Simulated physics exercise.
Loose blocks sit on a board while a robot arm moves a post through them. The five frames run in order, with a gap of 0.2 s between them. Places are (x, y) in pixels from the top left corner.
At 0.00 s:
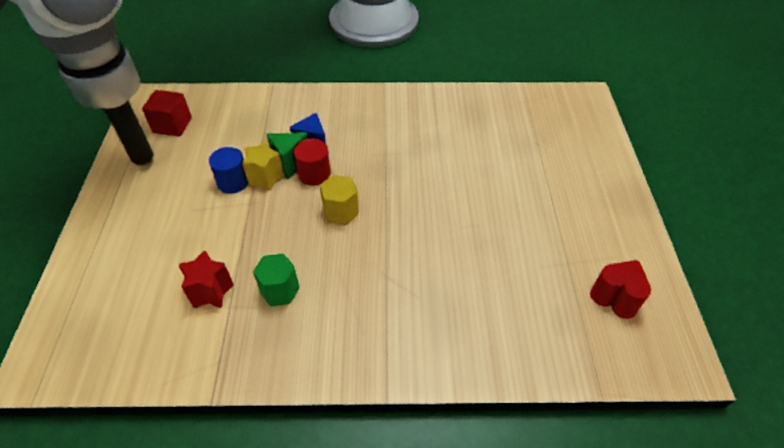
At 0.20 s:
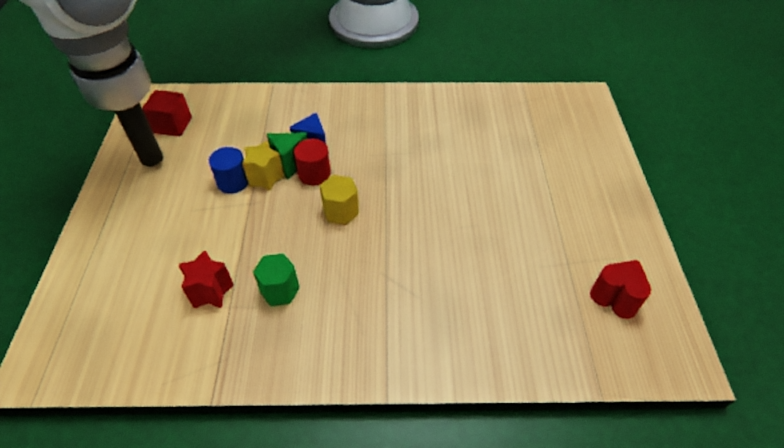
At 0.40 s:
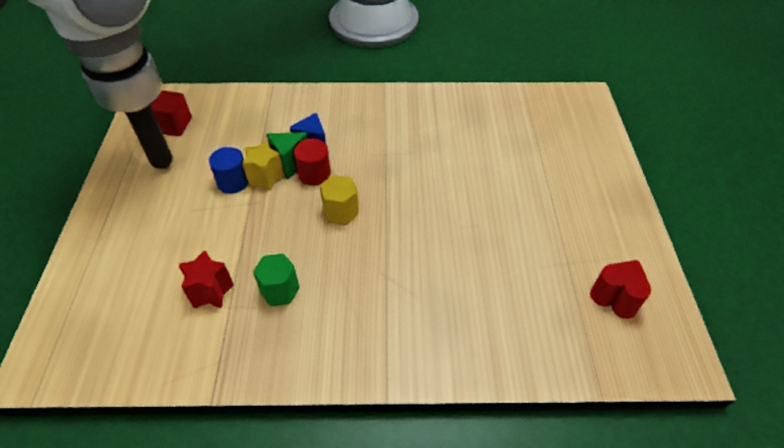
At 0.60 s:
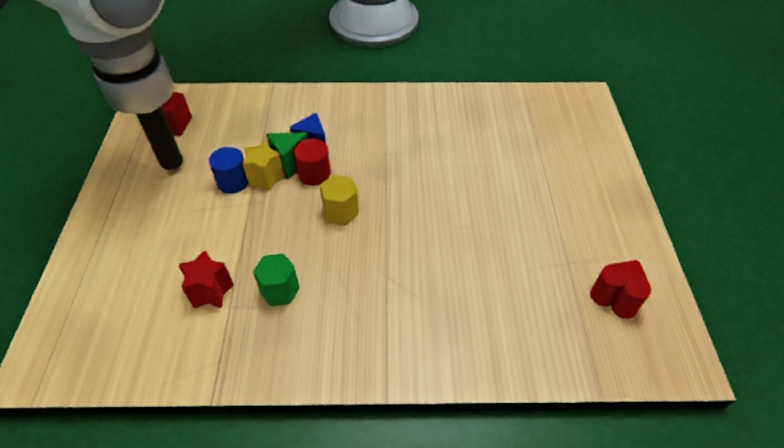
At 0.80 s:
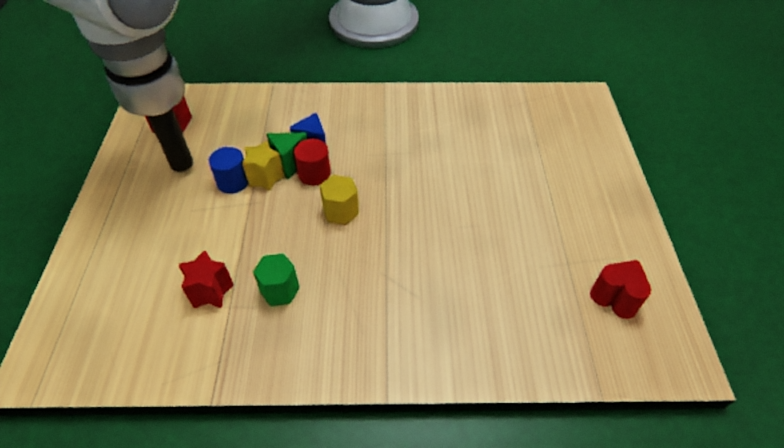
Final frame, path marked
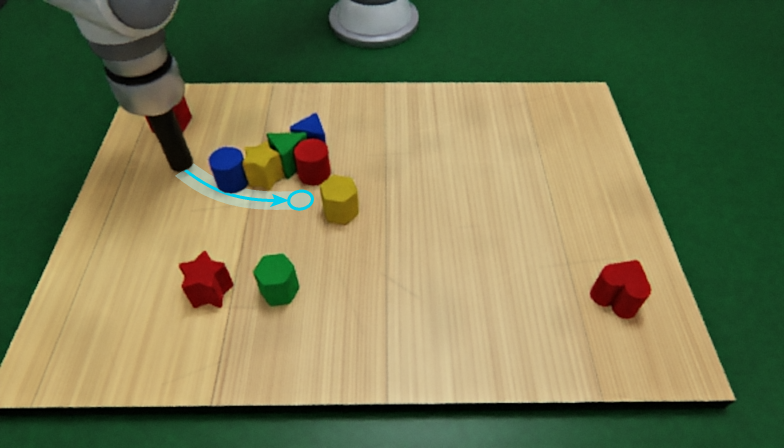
The video shows colored blocks scattered on a wooden board as a robot arm moves its dark post a short way to the right, passing in front of a red block near the upper left, while the blocks stay still.
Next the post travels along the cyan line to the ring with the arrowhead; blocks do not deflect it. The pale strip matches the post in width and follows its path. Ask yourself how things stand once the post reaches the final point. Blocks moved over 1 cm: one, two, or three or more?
Count: 3 or more.
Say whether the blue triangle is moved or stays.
That block ends up displaced.
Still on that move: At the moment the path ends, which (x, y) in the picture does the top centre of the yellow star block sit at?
The centre of its top face lies at (328, 141).
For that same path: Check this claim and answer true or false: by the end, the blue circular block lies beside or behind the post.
False.
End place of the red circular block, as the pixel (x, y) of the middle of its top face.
Around (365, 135).
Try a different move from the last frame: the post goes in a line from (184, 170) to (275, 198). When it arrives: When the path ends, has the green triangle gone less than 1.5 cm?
In short: Yes.
Path on the board, from (184, 170) over (215, 189) and (255, 199) to (301, 200).
What follows on the original path. One third of the way, post at (214, 184); blue circular block at (236, 162); yellow star block at (267, 156), turned 10° anticlockwise; green triangle at (288, 140), turned 15° anticlockwise; blue triangle at (310, 122).
Two thirds of the way, post at (254, 195); blue circular block at (277, 167); yellow star block at (302, 152), turned 40° anticlockwise; green triangle at (307, 132), turned 45° anticlockwise; blue triangle at (317, 111); red circular block at (337, 147).
At the end, post at (300, 195); blue circular block at (319, 162); yellow star block at (328, 141), turned 75° anticlockwise; green triangle at (316, 124), turned 80° anticlockwise; blue triangle at (318, 105); red circular block at (363, 134).
